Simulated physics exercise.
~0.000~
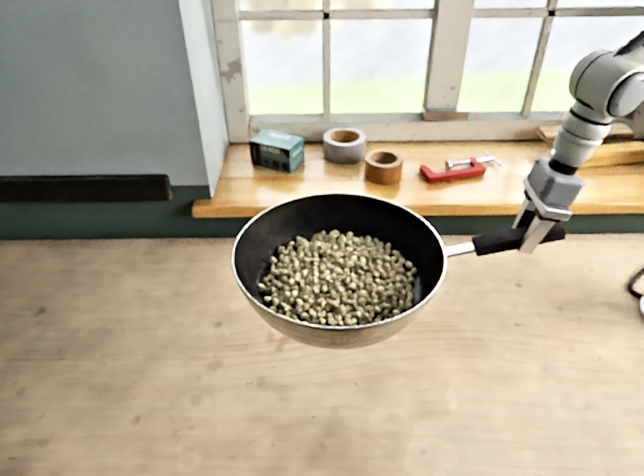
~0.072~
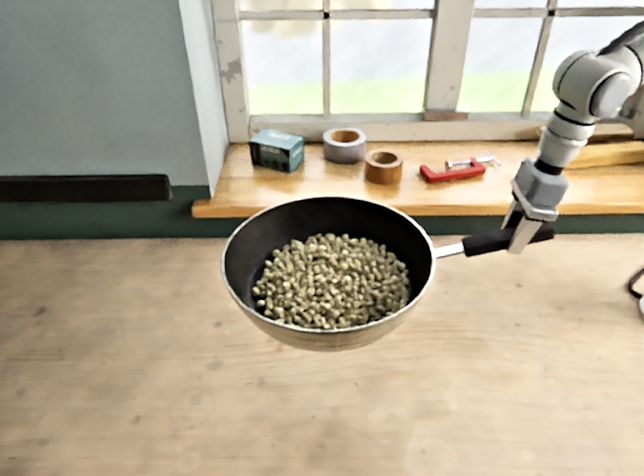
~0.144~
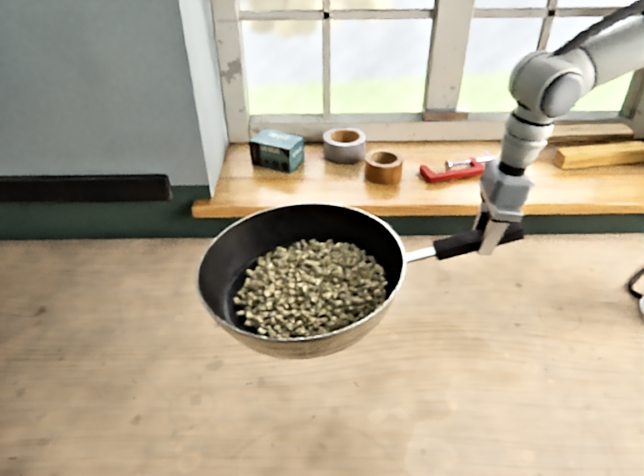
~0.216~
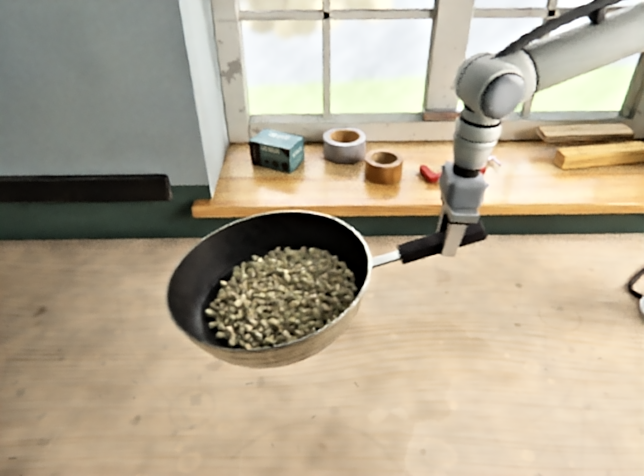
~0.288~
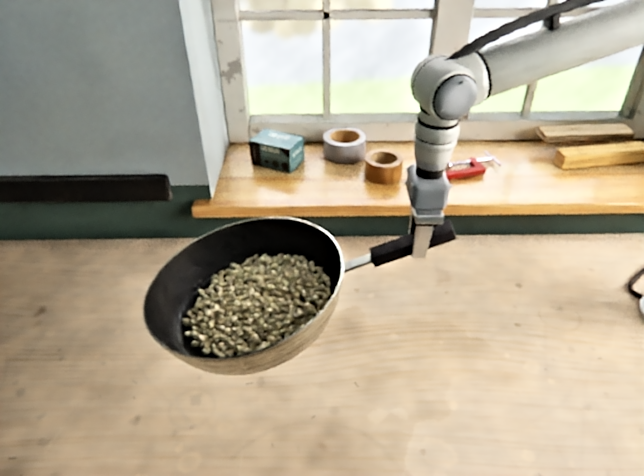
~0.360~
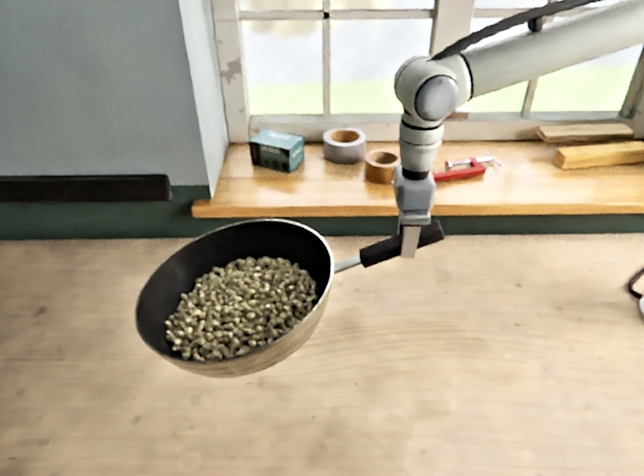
A robot arm gripping a black frying pan of dried beans by its handle moved it leftward above a wooden surface, gradually tilting it while the beans stayed heaped inside.
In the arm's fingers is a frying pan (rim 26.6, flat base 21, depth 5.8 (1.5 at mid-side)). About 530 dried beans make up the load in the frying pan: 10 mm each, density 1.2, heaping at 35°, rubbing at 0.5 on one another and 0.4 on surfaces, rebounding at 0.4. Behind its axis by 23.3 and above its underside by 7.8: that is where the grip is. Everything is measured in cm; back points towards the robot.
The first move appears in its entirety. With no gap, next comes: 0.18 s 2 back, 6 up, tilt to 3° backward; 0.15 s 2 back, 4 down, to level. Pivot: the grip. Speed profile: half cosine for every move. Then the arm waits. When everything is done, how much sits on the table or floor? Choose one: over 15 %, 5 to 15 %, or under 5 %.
Under 5 %.
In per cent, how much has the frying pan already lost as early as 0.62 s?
Share out: Approx. 0 %.
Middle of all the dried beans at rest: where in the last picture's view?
Near pixel (235, 274).
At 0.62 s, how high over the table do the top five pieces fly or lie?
About 33 cm.
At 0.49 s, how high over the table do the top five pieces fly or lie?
I'd put them at about 29 centimetres above the table.
After 0.49 s, level, highest piece 29 above the table; 527 in the frying pan.
After 0.62 s, tilted 1° backward, highest piece 33 above the table; 527 in the frying pan.
After 0.89 s, level, highest piece 27 above the table; 527 in the frying pan.
After 1.94 s, level, highest piece 27 above the table; 527 in the frying pan.
In the end, 527 in the frying pan. That is 0 % on the table or floor.
